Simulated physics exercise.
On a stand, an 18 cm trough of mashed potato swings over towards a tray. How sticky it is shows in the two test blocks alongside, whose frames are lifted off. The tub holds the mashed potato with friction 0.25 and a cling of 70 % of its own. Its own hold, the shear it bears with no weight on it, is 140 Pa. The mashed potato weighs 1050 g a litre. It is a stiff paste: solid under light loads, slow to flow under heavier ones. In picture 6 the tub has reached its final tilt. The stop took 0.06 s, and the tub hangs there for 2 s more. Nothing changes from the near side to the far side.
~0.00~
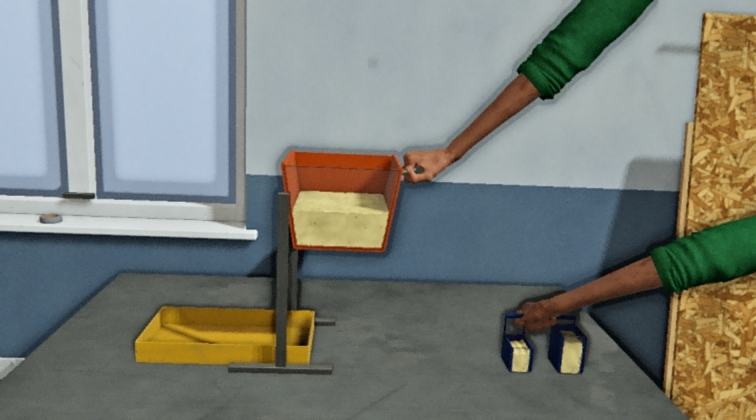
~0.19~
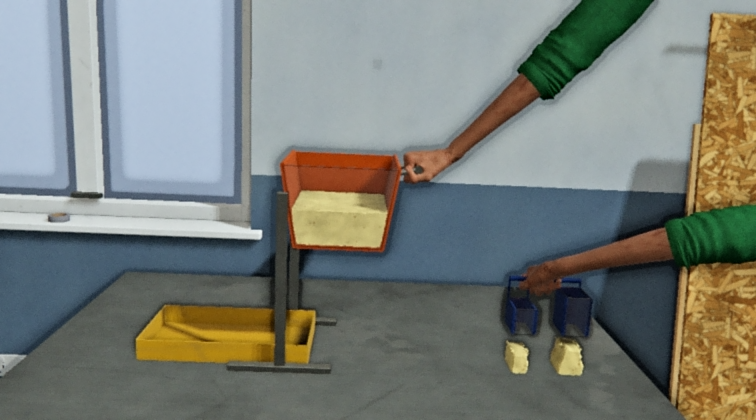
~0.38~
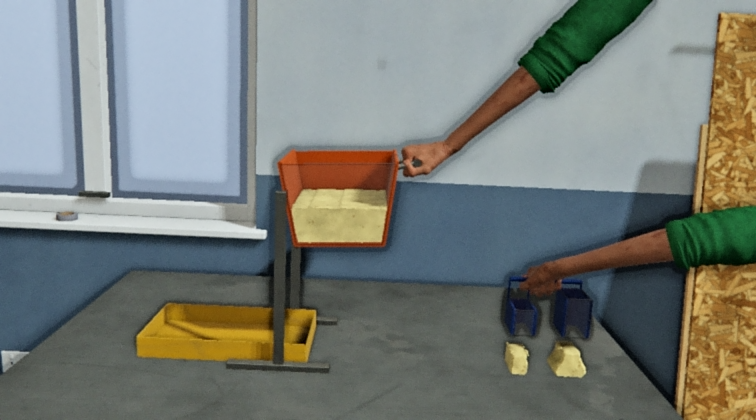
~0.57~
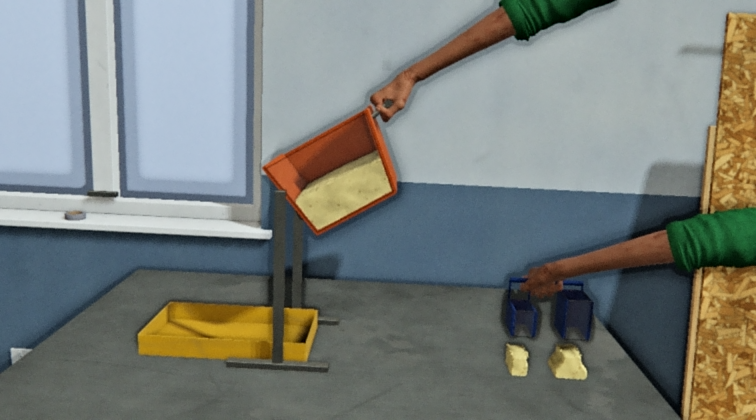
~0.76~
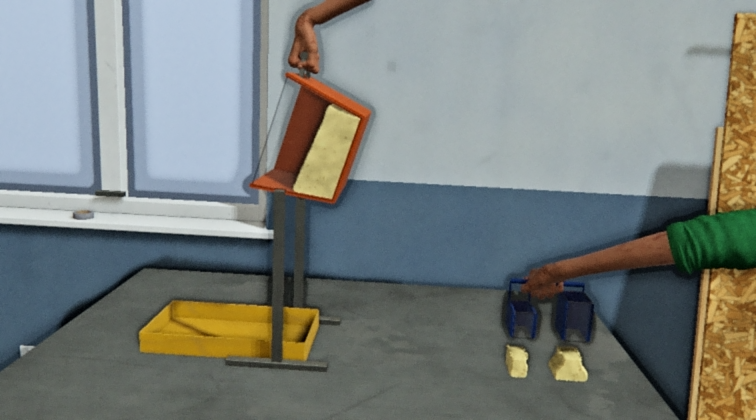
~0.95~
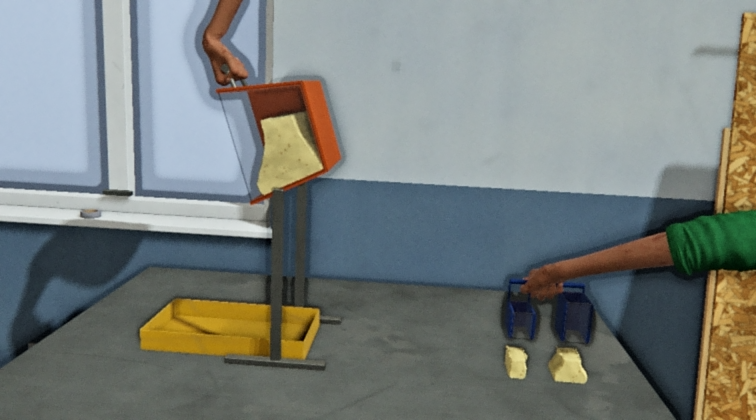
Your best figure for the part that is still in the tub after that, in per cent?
Expect roughly 0 %.
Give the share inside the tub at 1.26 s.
Some 0 per cent.
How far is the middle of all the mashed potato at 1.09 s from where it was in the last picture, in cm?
Some 12 cm.
After 1.09 s, the tub is at 107 degrees and holds 51 %.
After 1.26 s, the tub is at 107 degrees and holds 0 %.
After 1.43 s, the tub is at 107 degrees and holds 0 %.
After 1.60 s, the tub is at 107 degrees and holds 0 %.
After 2.95 s, the tub is at 107 degrees and holds 0 %.
